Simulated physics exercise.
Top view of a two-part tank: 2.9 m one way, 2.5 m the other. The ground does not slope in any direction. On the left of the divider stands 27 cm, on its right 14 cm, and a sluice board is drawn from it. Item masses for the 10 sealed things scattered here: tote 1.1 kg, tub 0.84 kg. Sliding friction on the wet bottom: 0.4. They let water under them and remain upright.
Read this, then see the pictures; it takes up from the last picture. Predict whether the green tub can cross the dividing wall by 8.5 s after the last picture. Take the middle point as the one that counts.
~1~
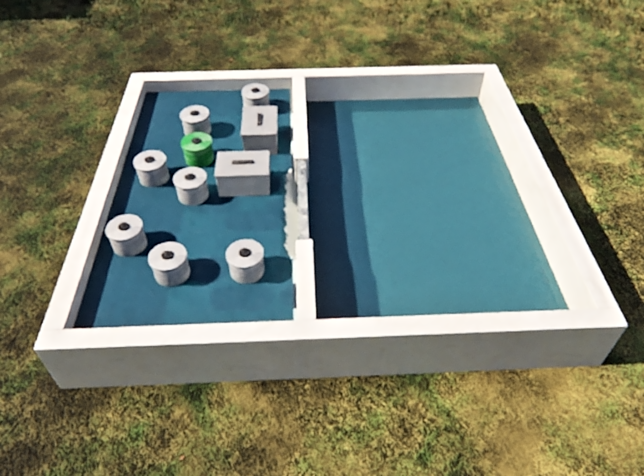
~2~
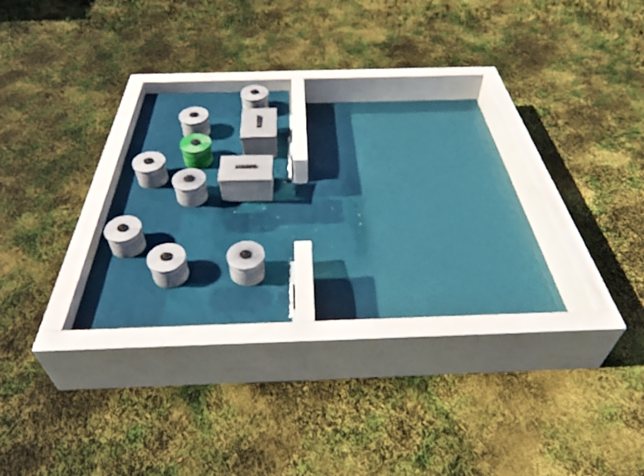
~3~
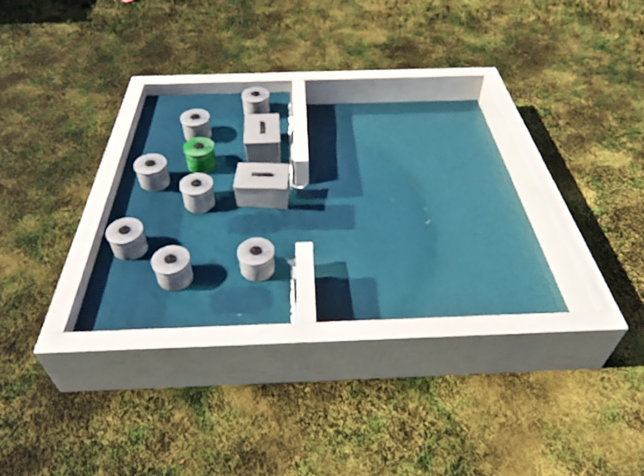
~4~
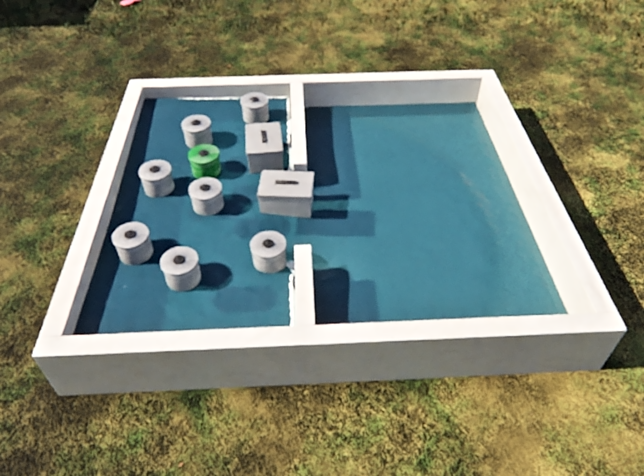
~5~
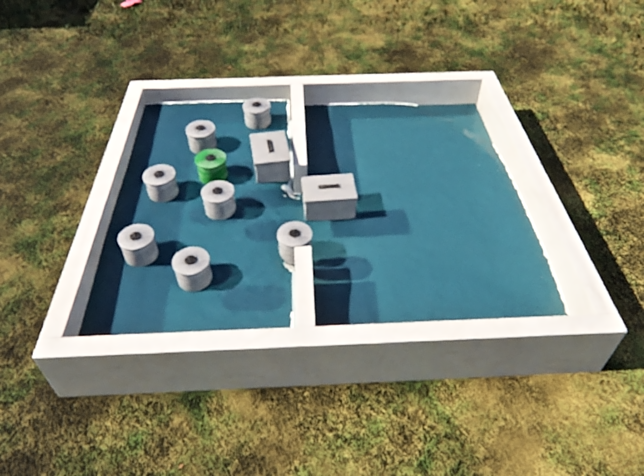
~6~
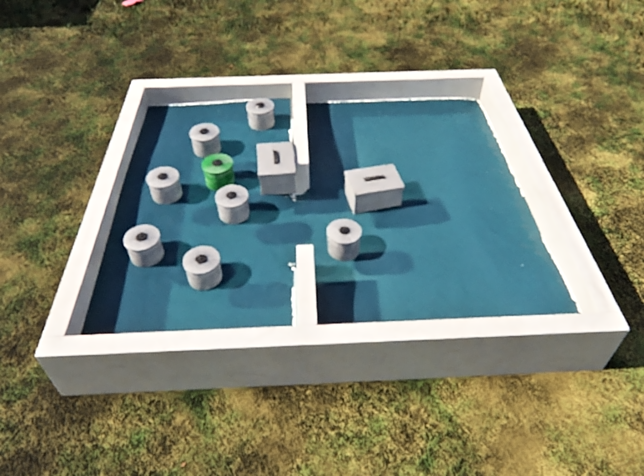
Outcome for the green tub: Beyond the divider.
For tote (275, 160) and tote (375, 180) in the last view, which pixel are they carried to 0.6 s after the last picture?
Somewhere around (307, 182) and (409, 145).
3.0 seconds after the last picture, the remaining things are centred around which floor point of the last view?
The centre sits near (303, 225).
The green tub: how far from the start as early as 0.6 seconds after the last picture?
40 cm or so by then.
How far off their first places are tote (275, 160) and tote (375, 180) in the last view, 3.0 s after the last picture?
The first is 100 cm from its start, the second 140 cm.
Then, 0.6 s after the last picture the green tub is near (231, 178), 0.4 m from its start, afloat; 3 of 10 are over the mark; 10 afloat.
Then, 3.0 s after the last picture the green tub is near (238, 178), 0.4 m from its start, afloat; 4 of 10 are over the mark; 10 afloat.
Then, 5.5 s after the last picture the green tub is near (321, 209), 1.1 m from its start, afloat; 5 of 10 are over the mark; 10 afloat.
Then, 8.5 s after the last picture the green tub is near (447, 210), 1.8 m from its start, afloat; 5 of 10 are over the mark; 10 afloat.
